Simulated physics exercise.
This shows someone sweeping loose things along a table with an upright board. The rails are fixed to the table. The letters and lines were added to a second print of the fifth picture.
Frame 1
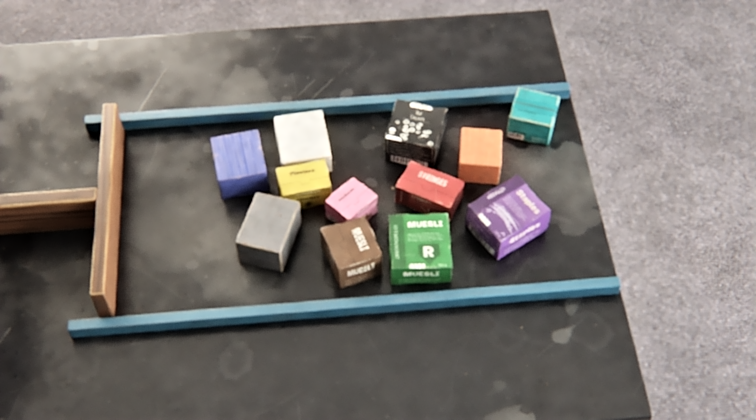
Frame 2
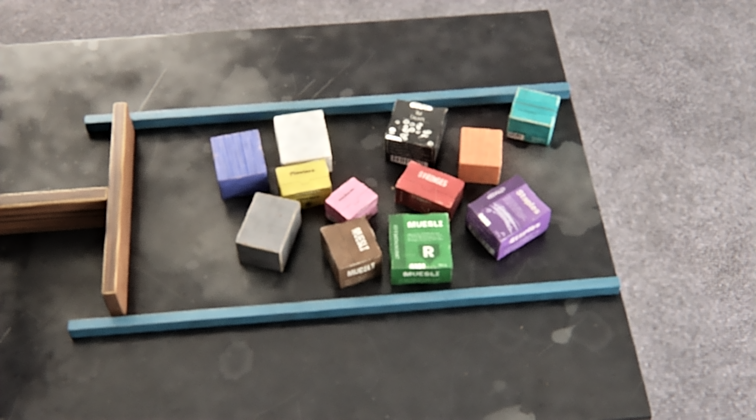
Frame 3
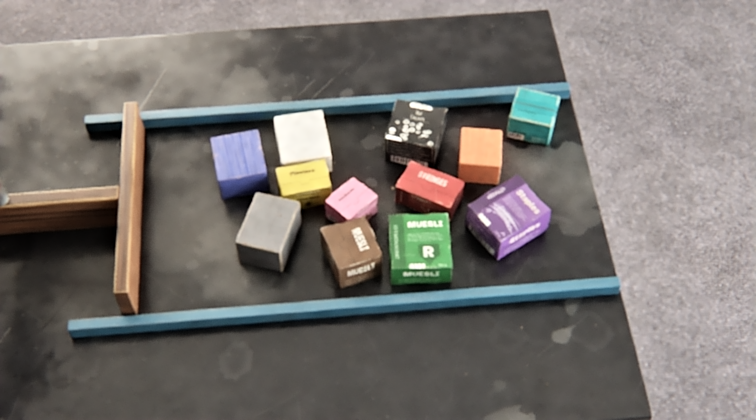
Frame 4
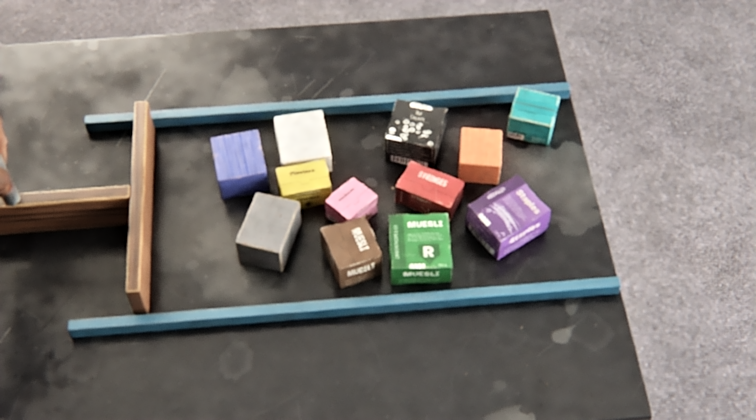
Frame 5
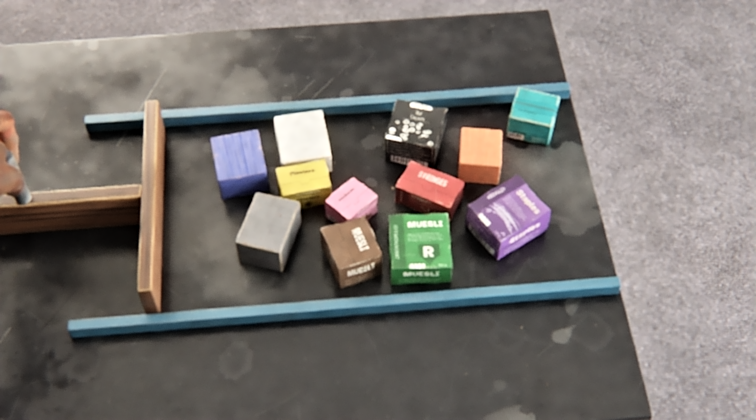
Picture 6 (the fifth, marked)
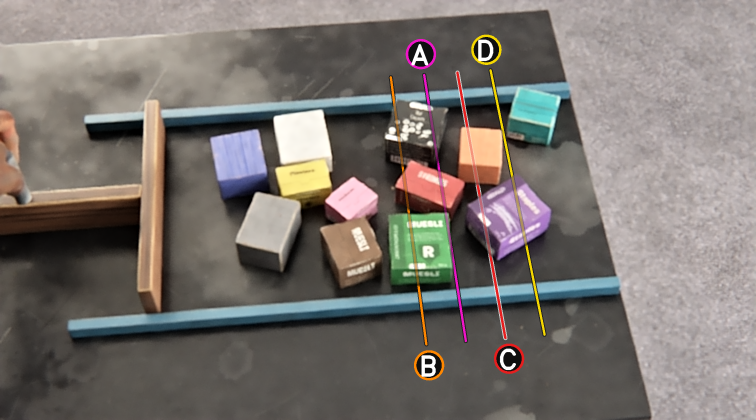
To begin with, a wooden T-shaped board stands at the left between two blue rails, facing a loose group of colourful blocks and boxes. The board slides steadily a short way right, and fingers come into view on its handle at the left edge. The blocks and boxes stay still, untouched.
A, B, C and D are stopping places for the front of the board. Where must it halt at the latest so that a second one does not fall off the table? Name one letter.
B is the last line within the limit.
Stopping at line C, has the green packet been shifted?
By then, yes.
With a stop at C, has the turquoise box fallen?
Yes.
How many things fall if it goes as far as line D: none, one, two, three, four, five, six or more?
In all, six or more.
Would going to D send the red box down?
Yes.
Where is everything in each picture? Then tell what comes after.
Pink packet (352, 207); red box (429, 192); orange block (480, 156), in the first picture.
Board (114, 192); yellow box (305, 186), in the second picture.
Board (126, 191); purple box (507, 218), in the third picture.
Board (137, 190); blue block (240, 164), in the fourth picture.
Board (148, 190); turquoise box (533, 117); black packet (415, 135); brown packet (352, 252), in the fifth picture.
On the marked copy, A at (443, 197); B at (407, 199); C at (479, 194); D at (515, 191).
Following B. Soon after the start, board (242, 183); white block (323, 145); blue block (275, 163).
Later, board (334, 176); purple box (531, 214); orange block (500, 156).
In the end, board (401, 171); purple box (595, 203); turquoise box (563, 106); none fallen.
As for the rest, A drops two; C drops six; D drops six.
